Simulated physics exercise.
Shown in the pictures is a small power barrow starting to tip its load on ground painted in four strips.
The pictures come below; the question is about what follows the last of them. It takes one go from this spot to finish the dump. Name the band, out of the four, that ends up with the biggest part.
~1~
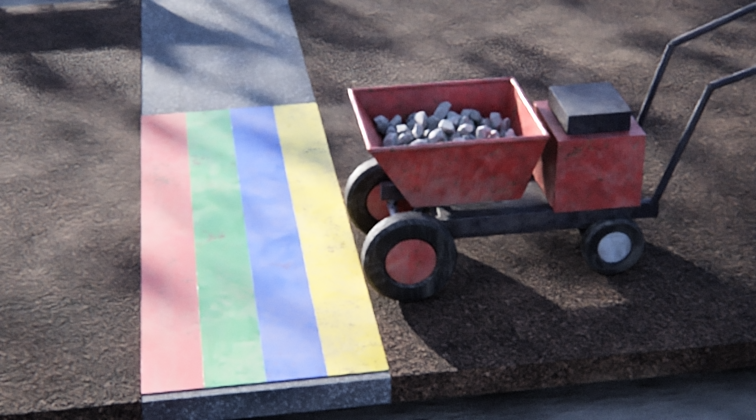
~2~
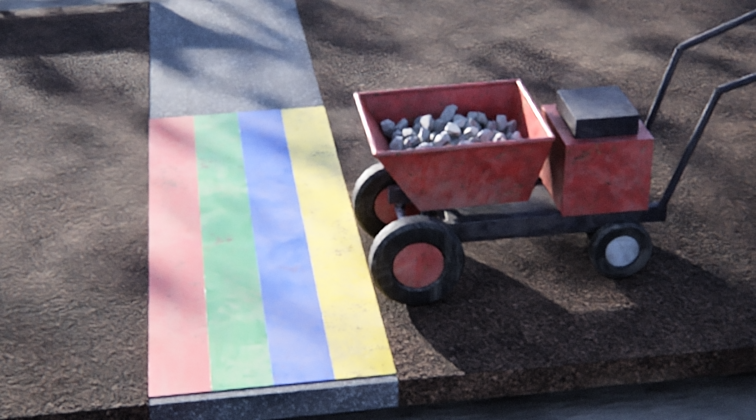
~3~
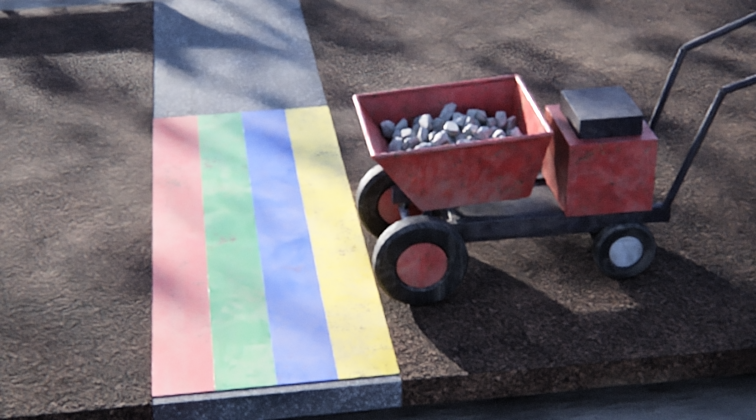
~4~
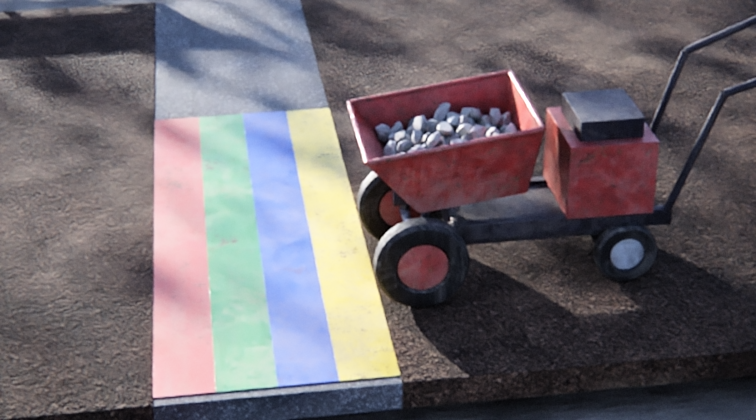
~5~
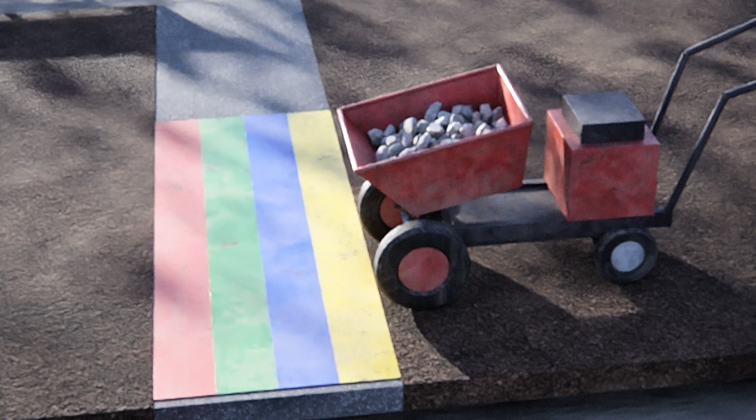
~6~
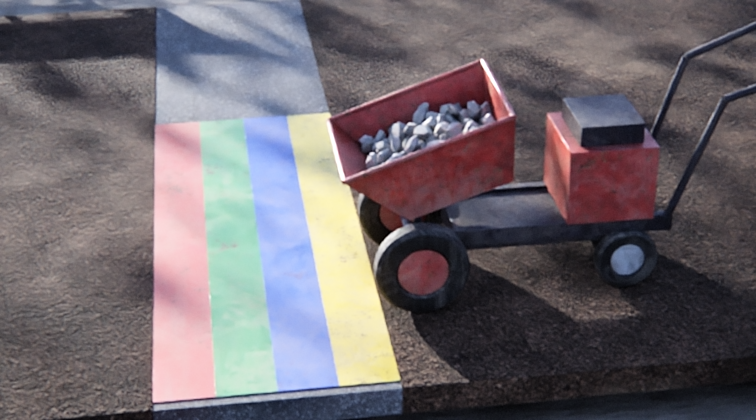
The green band.
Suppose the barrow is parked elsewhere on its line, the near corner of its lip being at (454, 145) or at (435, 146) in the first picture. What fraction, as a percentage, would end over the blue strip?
About 30 per cent first, about 40 per cent second.
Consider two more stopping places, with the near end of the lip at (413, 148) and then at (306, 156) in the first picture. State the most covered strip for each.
To begin with blue, and after that the red strip.
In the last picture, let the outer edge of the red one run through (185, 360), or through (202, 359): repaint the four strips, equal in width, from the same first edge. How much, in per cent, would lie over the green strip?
30 and 30 percent, roughly.
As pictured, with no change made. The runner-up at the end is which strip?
The blue one.
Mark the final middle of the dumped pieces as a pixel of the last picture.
(244, 283).
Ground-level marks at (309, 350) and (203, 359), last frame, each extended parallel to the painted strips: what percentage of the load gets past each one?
The first comes to 70 %, the second to 10 %.
Soon, skip tipped steeply; all in the skip.
A while on, skip tipped right over; most in the skip; a stray few over the blue strip; a small part over the green strip.
Towards the end, skip tipped right over; about a third in the skip; about a quarter over the blue strip; about a third over the green strip; a small part over the red strip; a stray few off the paint.
Finally, skip tipped right over; about a quarter in the skip; none over the yellow strip; about a quarter over the blue strip; about a third over the green strip; a small part over the red strip; a stray few off the paint.
